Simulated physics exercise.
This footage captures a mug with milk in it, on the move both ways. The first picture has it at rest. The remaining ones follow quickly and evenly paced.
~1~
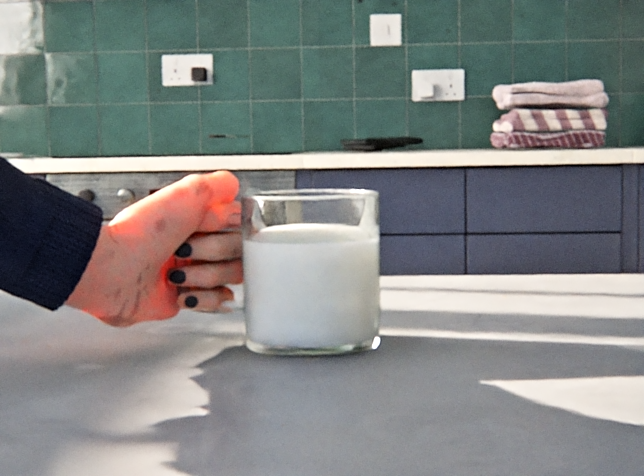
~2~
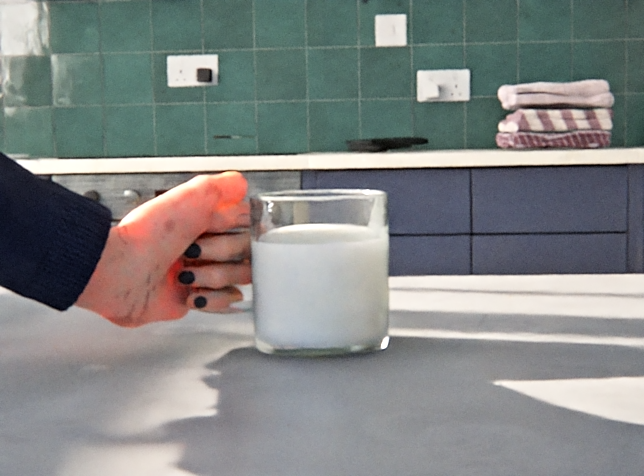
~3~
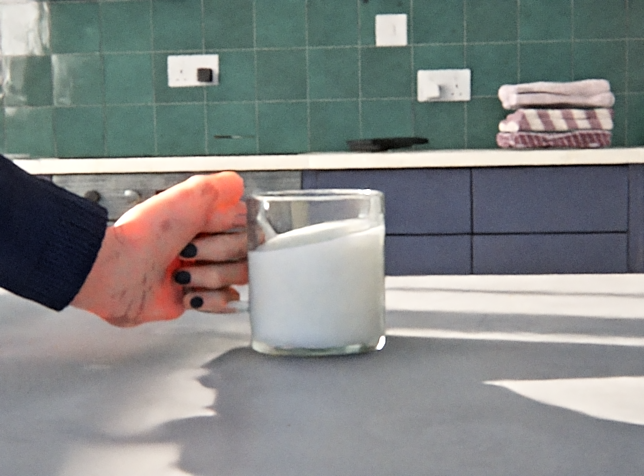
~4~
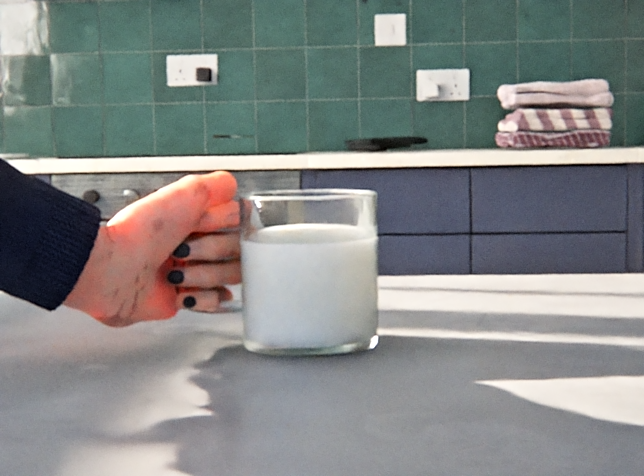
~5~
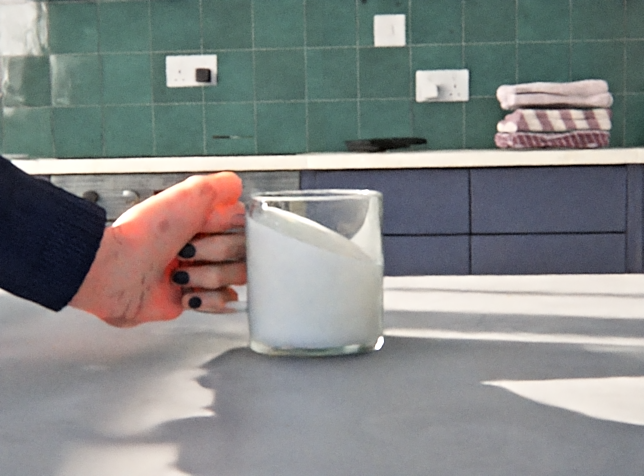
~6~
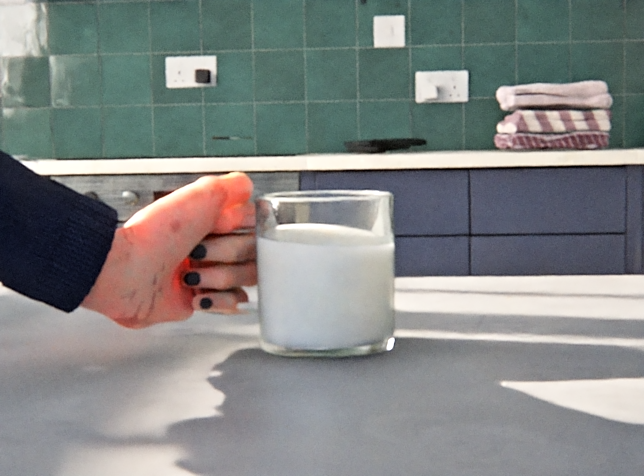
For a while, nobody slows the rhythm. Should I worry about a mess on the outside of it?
Yes, it spills.
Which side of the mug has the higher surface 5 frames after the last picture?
To the right-hand edge, I'd say.
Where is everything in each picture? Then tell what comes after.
Mug (311, 265) about two thirds full; at rest, in the first frame.
Mug about two thirds full, surface at (319, 239); surface about level, in the second frame.
Mug (316, 265) about two thirds full; surface clearly higher on the right, in the third frame.
Mug about two thirds full, surface at (308, 239); surface about level, in the fourth frame.
Mug (314, 265) about two thirds full; surface much higher on the left, in the fifth frame.
Mug about two thirds full, surface at (325, 240); surface a little higher on the left, in the sixth frame.
A moment on, the highest wave so far goes over the rim.
When it is over, the highest wave so far goes over the rim; some is on the top.
